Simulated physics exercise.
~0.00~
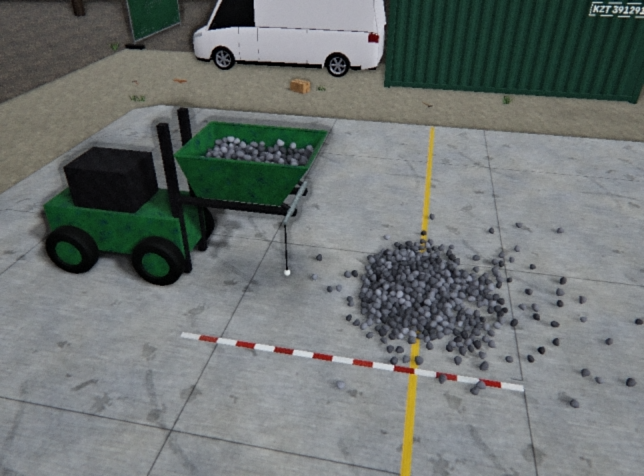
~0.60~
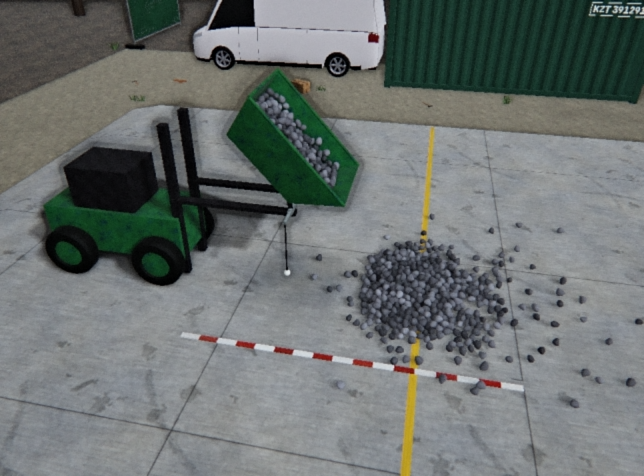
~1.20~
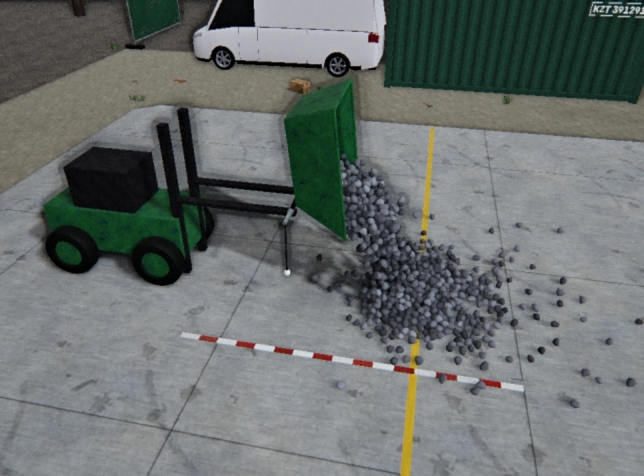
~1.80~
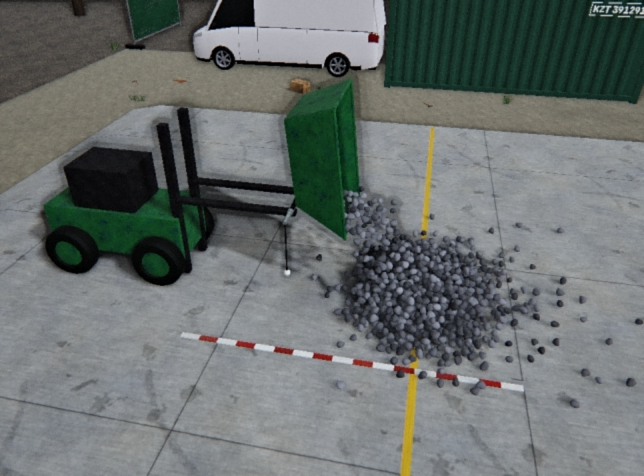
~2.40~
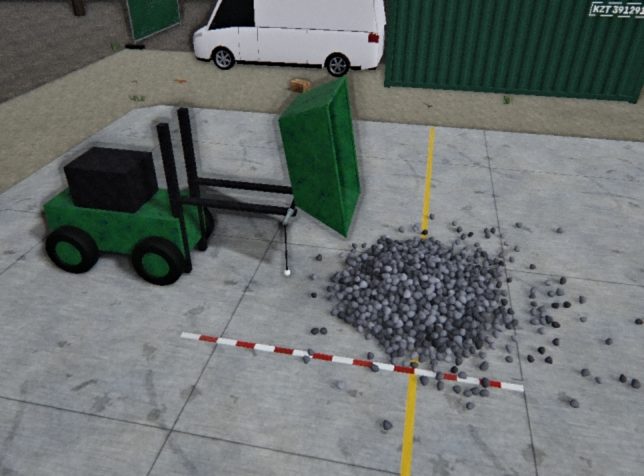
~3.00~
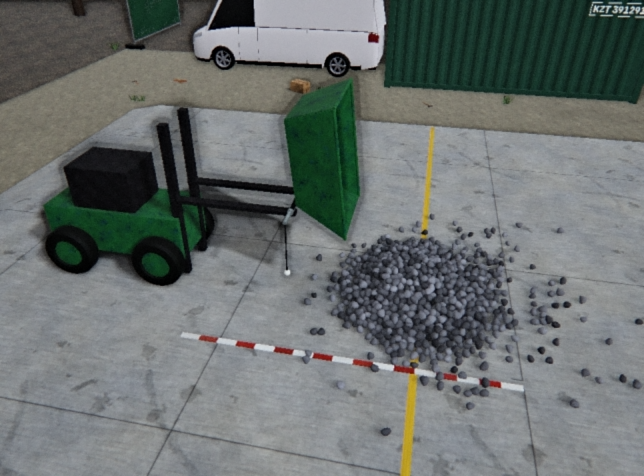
Green skip on a small wheeled loader tipping forward, pouring grey stones onto a loose heap straddling a yellow line, ending empty.
